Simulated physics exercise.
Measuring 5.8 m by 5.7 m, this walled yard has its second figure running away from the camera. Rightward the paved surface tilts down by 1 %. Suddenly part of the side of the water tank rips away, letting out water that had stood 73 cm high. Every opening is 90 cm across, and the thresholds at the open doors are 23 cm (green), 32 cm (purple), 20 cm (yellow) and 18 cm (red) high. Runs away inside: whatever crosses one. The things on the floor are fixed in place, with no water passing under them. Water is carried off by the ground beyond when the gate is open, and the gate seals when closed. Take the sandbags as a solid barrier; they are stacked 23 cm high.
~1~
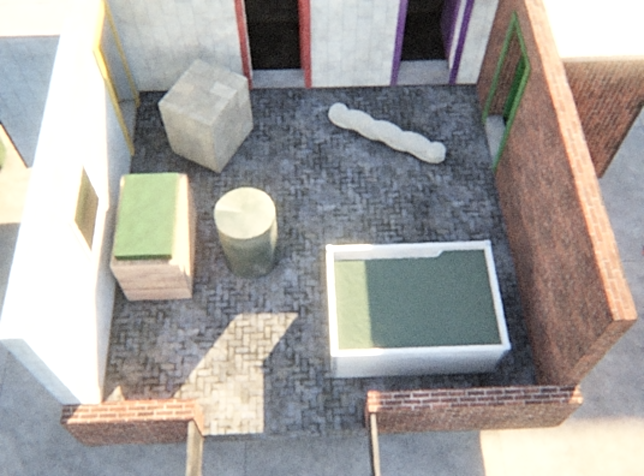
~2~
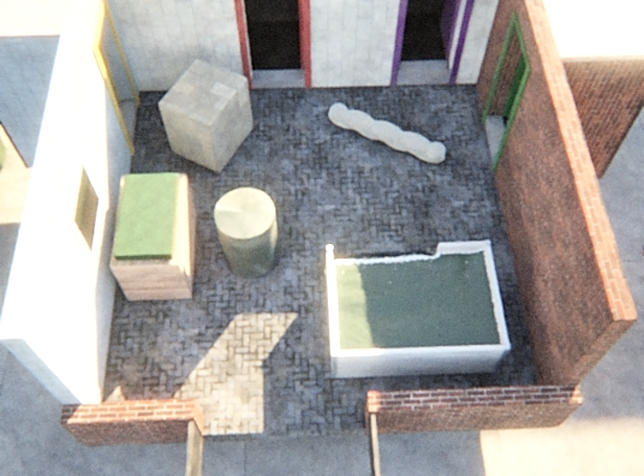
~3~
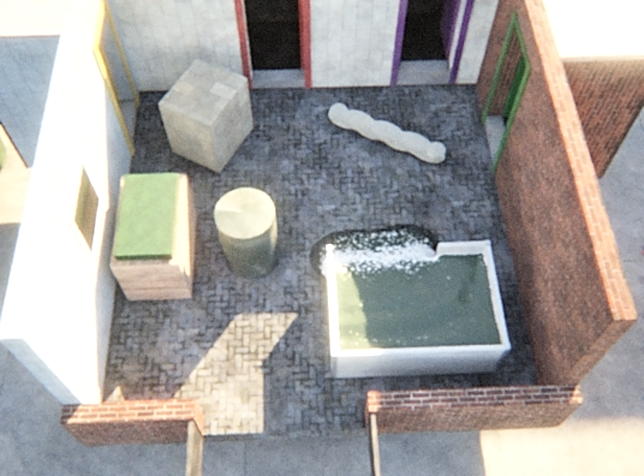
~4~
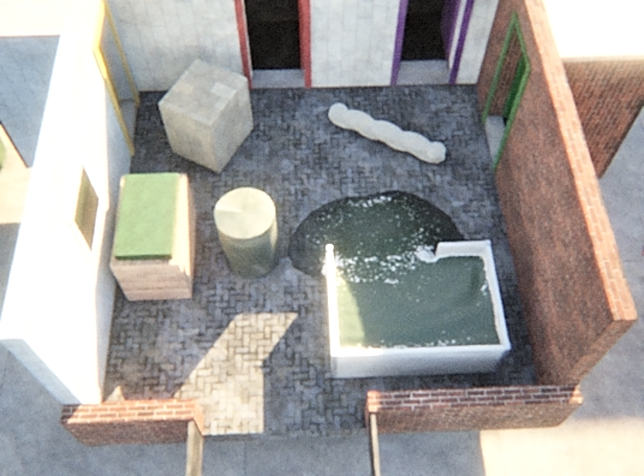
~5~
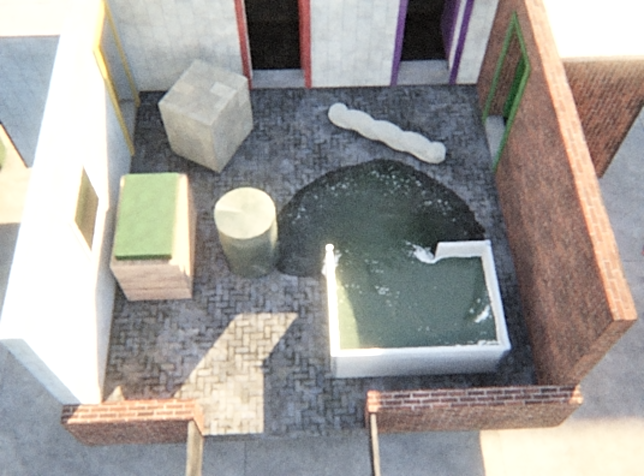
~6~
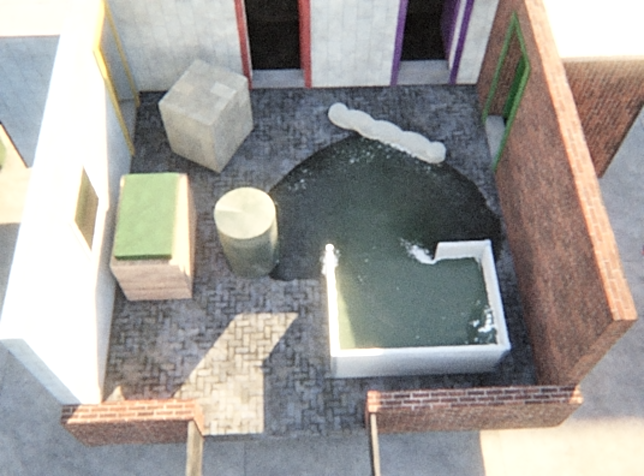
In a walled yard, a white tank's far side breaks and dark water spreads across the paving.
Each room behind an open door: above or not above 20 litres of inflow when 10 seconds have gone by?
Outcome: At the green door the inflow will remain within the limit; at the purple door the inflow will remain within the limit; at the yellow door the inflow will remain within the limit; at the red door the inflow will break the limit.
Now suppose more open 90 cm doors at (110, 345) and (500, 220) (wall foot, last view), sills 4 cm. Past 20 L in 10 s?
Result in order - not enough, then more than that.
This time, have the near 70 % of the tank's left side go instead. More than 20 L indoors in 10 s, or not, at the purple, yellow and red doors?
Purple short, yellow short, red short.
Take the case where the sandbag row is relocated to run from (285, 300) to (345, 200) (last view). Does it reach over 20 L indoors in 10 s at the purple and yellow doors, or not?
Well, the purple one ends up within bounds and the yellow one ends up within bounds.
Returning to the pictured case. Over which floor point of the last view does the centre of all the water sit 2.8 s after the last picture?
Around (335, 187) in the last picture.
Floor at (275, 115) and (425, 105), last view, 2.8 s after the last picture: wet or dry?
Soaked, soaked.
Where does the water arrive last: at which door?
It's the yellow door that comes last.
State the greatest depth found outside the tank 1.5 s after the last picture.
Around 35 centimetres deep.
Then, 0.7 s after the last picture water covers 45 % of the floor and is deepest (38 cm) near (366, 140); green door 12 cm at the sill, 0 L in, purple door not reached, yellow door not reached, red door 16 cm at the sill, 0 L in.
Then, 1.5 s after the last picture water covers 55 % of the floor and is deepest (35 cm) near (267, 92); green door 14 cm at the sill, 0 L in, purple door 14 cm at the sill, 0 L in, yellow door not reached, red door 29 cm at the sill, 27 L in.
Then, 2.8 s after the last picture water covers 60 % of the floor and is deepest (26 cm) near (150, 95); green door 11 cm at the sill, 0 L in, purple door 9 cm at the sill, 0 L in, yellow door 18 cm at the sill, 3 L in, red door 21 cm at the sill, 72 L in.
Then, 5.3 s after the last picture water covers 80 % of the floor and is deepest (20 cm) near (433, 147); green door 15 cm at the sill, 0 L in, purple door 14 cm at the sill, 0 L in, yellow door 9 cm at the sill, 5 L in, red door 11 cm at the sill, 80 L in.
Then, 9.3 s after the last picture water covers 90 % of the floor and is deepest (18 cm) near (540, 403); green door 11 cm at the sill, 0 L in, purple door 9 cm at the sill, 0 L in, yellow door 6 cm at the sill, 5 L in, red door 7 cm at the sill, 80 L in.
